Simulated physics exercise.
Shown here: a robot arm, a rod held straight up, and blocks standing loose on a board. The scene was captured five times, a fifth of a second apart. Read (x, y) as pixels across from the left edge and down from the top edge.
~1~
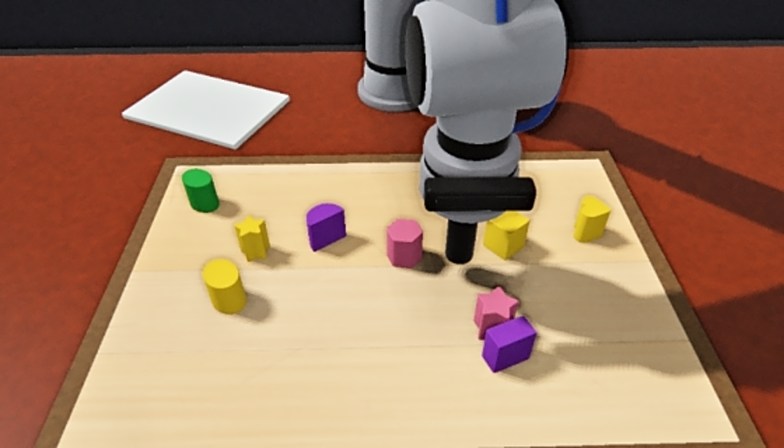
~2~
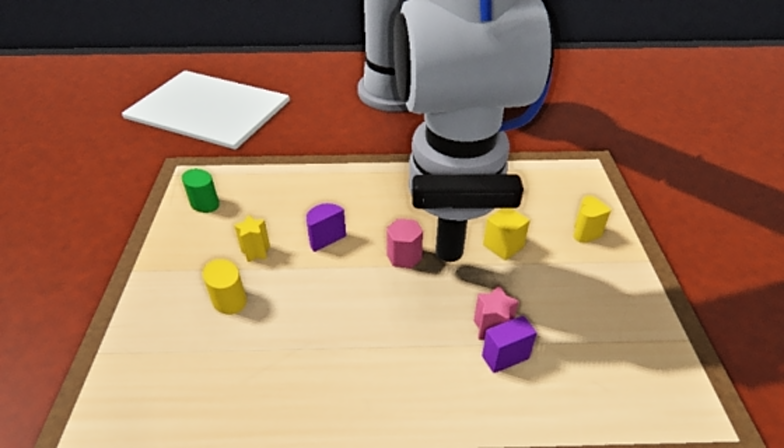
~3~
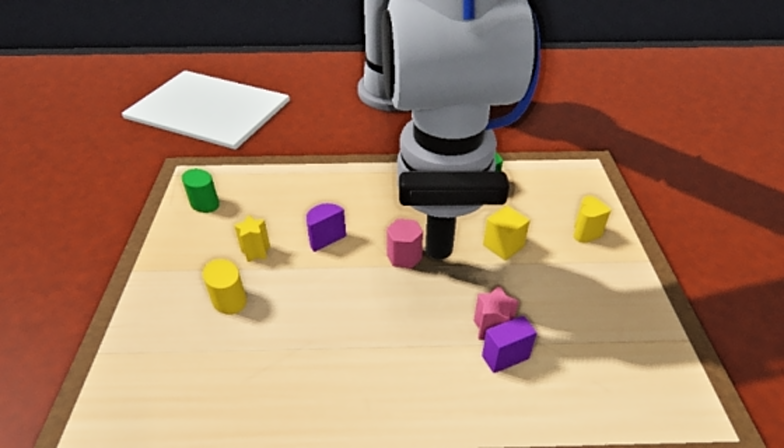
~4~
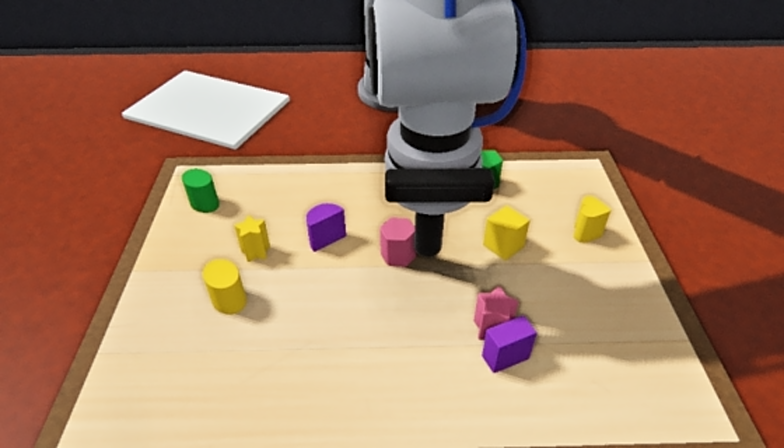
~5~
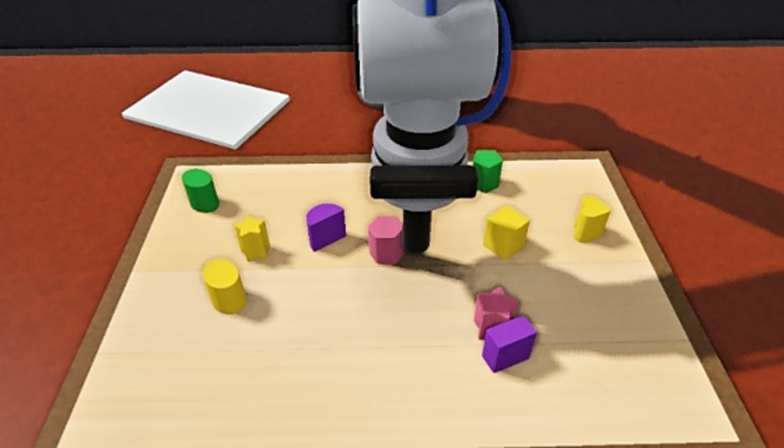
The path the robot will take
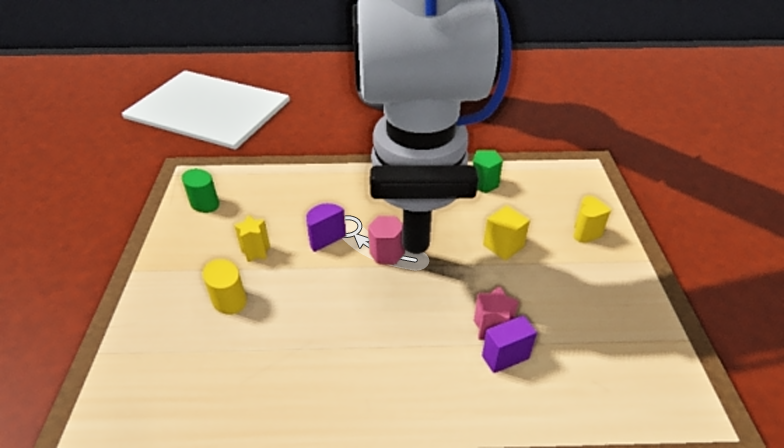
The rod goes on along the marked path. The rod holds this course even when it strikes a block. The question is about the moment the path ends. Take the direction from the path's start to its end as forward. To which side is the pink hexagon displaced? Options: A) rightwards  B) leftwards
B
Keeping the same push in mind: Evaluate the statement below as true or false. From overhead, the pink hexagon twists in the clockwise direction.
The claim does not hold.
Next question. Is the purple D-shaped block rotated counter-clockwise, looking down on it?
Final answer: Yes.
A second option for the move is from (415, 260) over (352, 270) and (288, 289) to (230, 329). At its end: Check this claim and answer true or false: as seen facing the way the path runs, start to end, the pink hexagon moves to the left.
False
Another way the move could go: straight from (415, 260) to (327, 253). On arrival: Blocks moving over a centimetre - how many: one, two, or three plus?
The count will be 2.
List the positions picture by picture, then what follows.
The first picture shows tip of the rod (459, 256), middles of tops, purple D-shaped block (323, 212), pink hexagon (405, 229).
The second picture shows rod (449, 254), nothing pushed.
The third picture shows rod (439, 251), nothing pushed.
The fourth picture shows rod (428, 248), pink hexagon (398, 228).
The fifth picture shows rod (416, 245), purple D-shaped block (323, 212), pink hexagon (386, 226).
The line goes from (415, 260) over (387, 254) and (364, 242) to (347, 226).
On the path given first. Halfway along, rod (374, 234); purple D-shaped block (319, 210), turned 15° anticlockwise; pink hexagon (344, 219), turned 20° anticlockwise.
At the end, rod (346, 212); purple D-shaped block (287, 204), turned 45° anticlockwise; pink hexagon (315, 204), turned 55° anticlockwise.
